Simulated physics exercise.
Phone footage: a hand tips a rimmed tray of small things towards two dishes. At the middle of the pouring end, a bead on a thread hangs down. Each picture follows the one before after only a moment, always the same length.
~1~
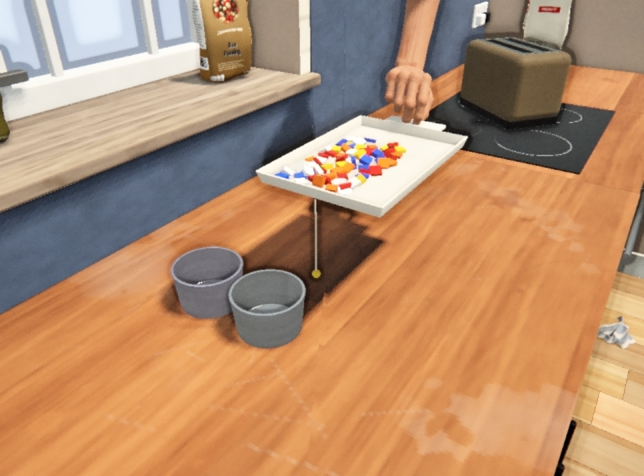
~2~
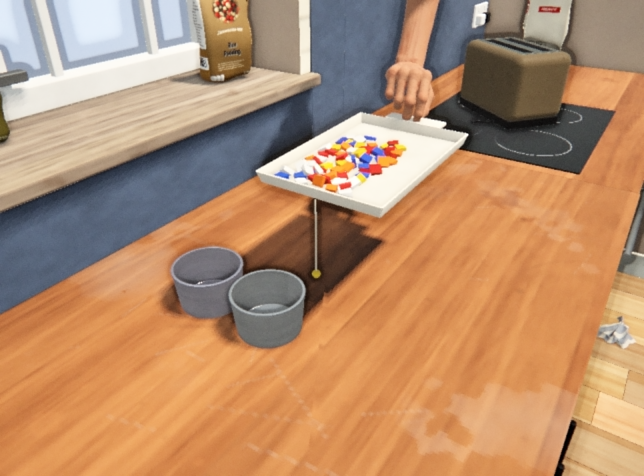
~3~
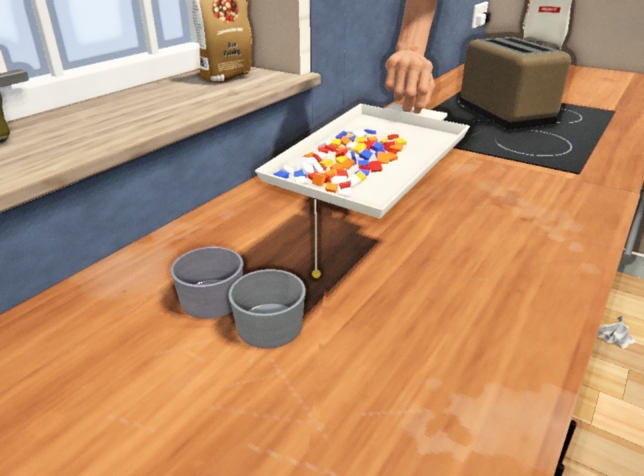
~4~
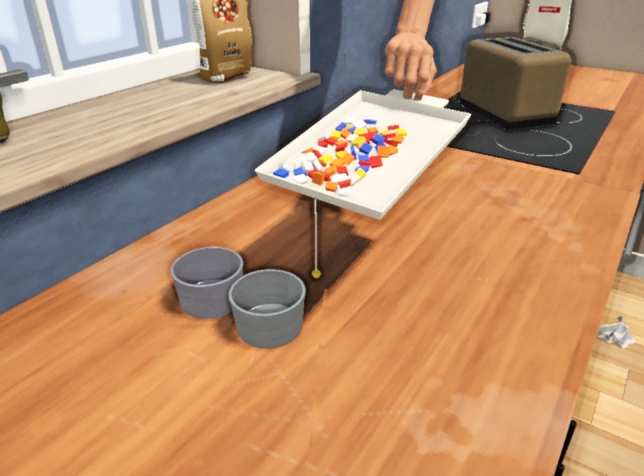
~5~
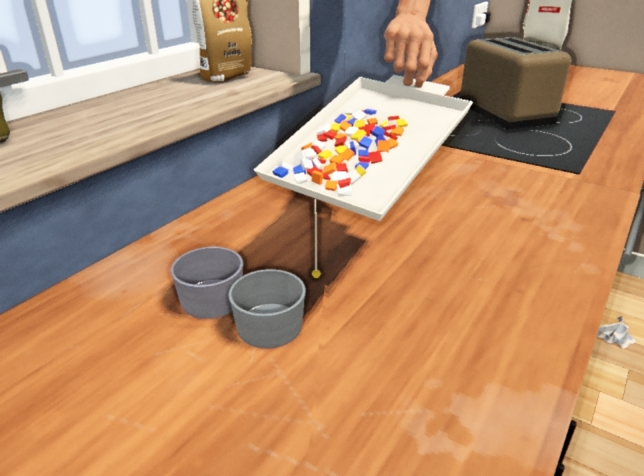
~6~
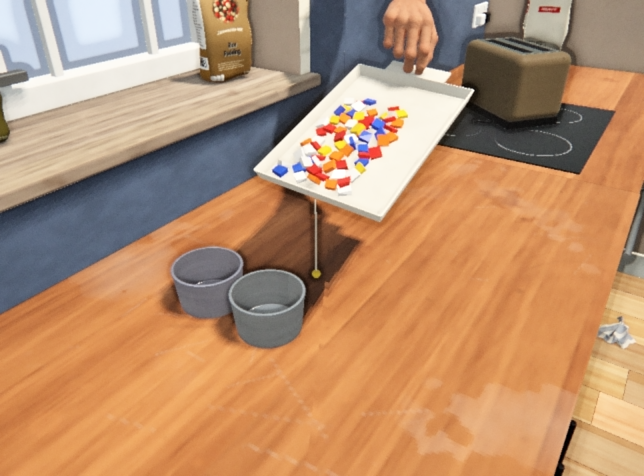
On a wooden kitchen counter, a hand gradually raising the far end of a white tray of colourful mosaic tiles beside two grey dishes.
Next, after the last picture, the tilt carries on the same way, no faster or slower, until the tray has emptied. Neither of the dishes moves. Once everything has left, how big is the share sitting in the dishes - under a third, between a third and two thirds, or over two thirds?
The dishes will end up with below a third of the load.
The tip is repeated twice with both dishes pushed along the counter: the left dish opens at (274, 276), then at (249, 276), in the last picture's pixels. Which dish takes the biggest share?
Run 1: The one on the right side. Run 2: The one on the right side.
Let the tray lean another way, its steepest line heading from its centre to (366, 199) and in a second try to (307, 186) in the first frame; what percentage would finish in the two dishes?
Somewhere close to 0 % the first time, 70 % the second.
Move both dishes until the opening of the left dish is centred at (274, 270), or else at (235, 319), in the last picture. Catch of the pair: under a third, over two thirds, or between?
In order: The middle third, then under a third.
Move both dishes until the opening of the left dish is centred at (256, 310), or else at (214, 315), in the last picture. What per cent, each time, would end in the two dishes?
30 %, 0 %.
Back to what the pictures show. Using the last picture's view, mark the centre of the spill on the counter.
(341, 365), roughly.
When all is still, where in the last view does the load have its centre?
Somewhere around (334, 357) in the final view.
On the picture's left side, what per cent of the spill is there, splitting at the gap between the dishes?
Near 10 in a hundred.
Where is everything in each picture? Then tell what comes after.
Corners of the pouring end near (261, 171) and (381, 205), level; middle of the load near (342, 166), mosaic tiles; left dish near (184, 297); right dish near (245, 325); bead on its thread near (316, 274), in the first frame.
Corners of the pouring end near (261, 170) and (381, 205), level; middle of the load near (342, 164), in the second frame.
Corners of the pouring end near (261, 170) and (380, 206), tipped barely, lowest at the right corner; middle of the load near (342, 161), in the third frame.
Corners of the pouring end near (260, 169) and (380, 208), tipped a little, lowest at the right corner; middle of the load near (342, 156), in the fourth frame.
Corners of the pouring end near (260, 169) and (380, 210), tipped a little, lowest at the right corner; middle of the load near (342, 151), in the fifth frame.
Corners of the pouring end near (259, 168) and (379, 212), tipped clearly, lowest at the right corner; middle of the load near (341, 146); left dish near (184, 297); right dish near (245, 325), in the sixth frame.
Shortly afterwards, tray tipped steeply; all but a few on the tray; only a few in the air.
Next, tray tipped past a quarter turn; only a few on the tray; a little in the right dish; near two thirds outside both; near a quarter in the air.
Some moments later, tray tipped past a quarter turn; a little in the right dish; the bulk outside both.
In the end, tray tipped past a quarter turn; a little in the right dish; none at all in the left dish; the bulk outside both.
